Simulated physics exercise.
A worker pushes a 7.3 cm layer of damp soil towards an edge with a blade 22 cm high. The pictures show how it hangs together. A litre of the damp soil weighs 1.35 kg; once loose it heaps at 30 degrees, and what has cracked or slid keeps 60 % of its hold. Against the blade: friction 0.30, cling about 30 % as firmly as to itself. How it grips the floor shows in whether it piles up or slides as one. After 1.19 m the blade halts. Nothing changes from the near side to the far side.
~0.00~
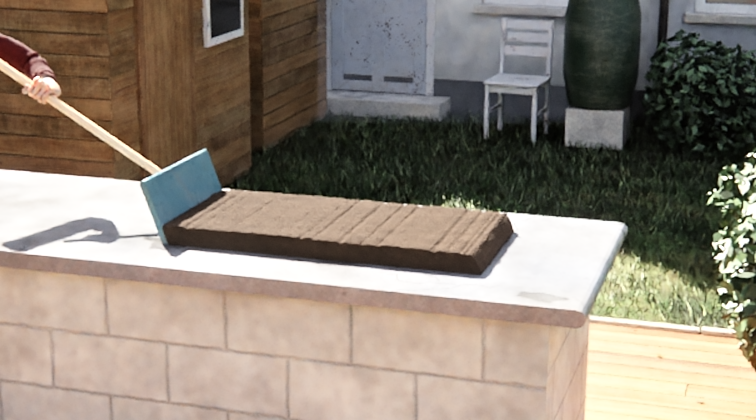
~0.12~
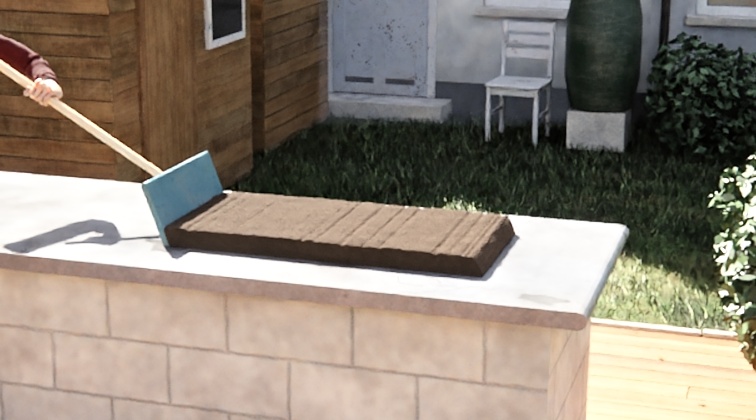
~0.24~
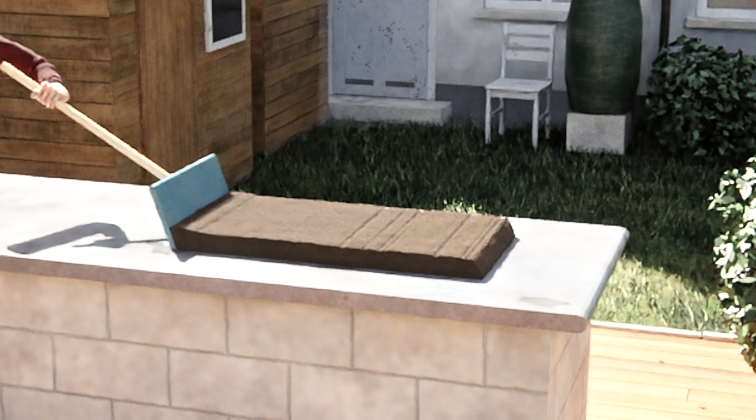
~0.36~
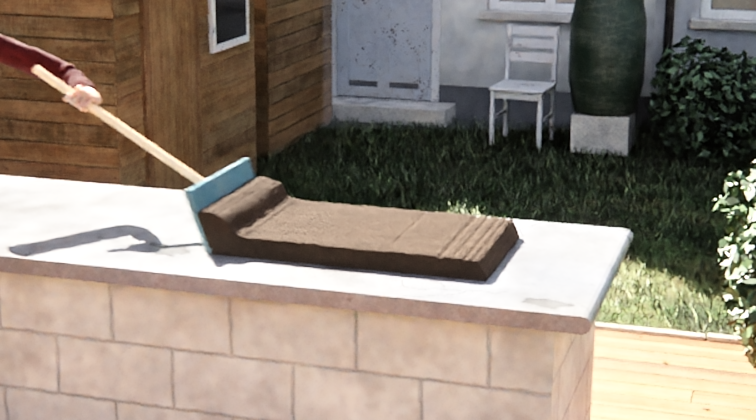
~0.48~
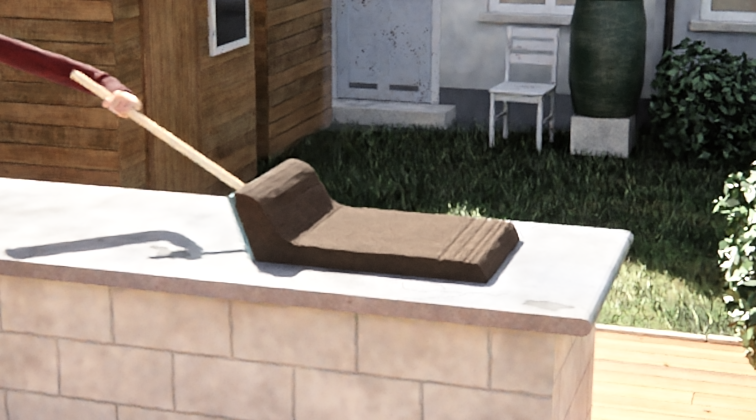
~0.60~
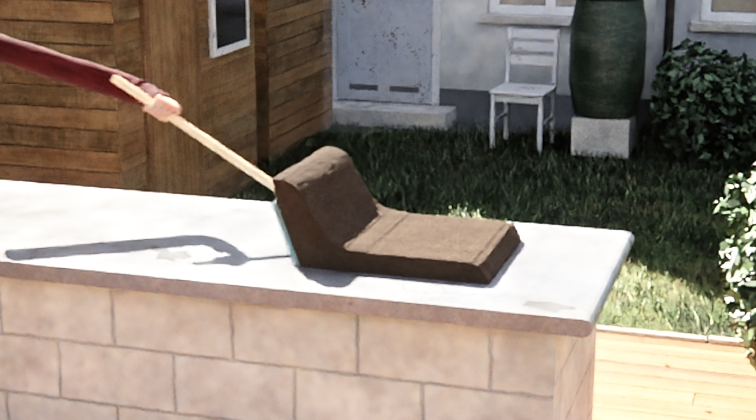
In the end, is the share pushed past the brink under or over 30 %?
Expect under 30 %.
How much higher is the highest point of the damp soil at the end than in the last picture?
Some 0 cm.
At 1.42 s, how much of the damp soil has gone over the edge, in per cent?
About 16 %.
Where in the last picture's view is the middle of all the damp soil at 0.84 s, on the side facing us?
Around (423, 246).
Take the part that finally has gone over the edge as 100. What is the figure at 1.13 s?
About 0 %.
After 0.84 s, 0 % has gone over the edge and 3 % has spilled back over the blade.
After 1.13 s, 0 % has gone over the edge and 5 % has spilled back over the blade.
After 1.42 s, 16 % has gone over the edge and 2 % has spilled back over the blade.
After 1.71 s, 16 % has gone over the edge and 2 % has spilled back over the blade.
After 1.81 s, 16 % has gone over the edge and 2 % has spilled back over the blade.
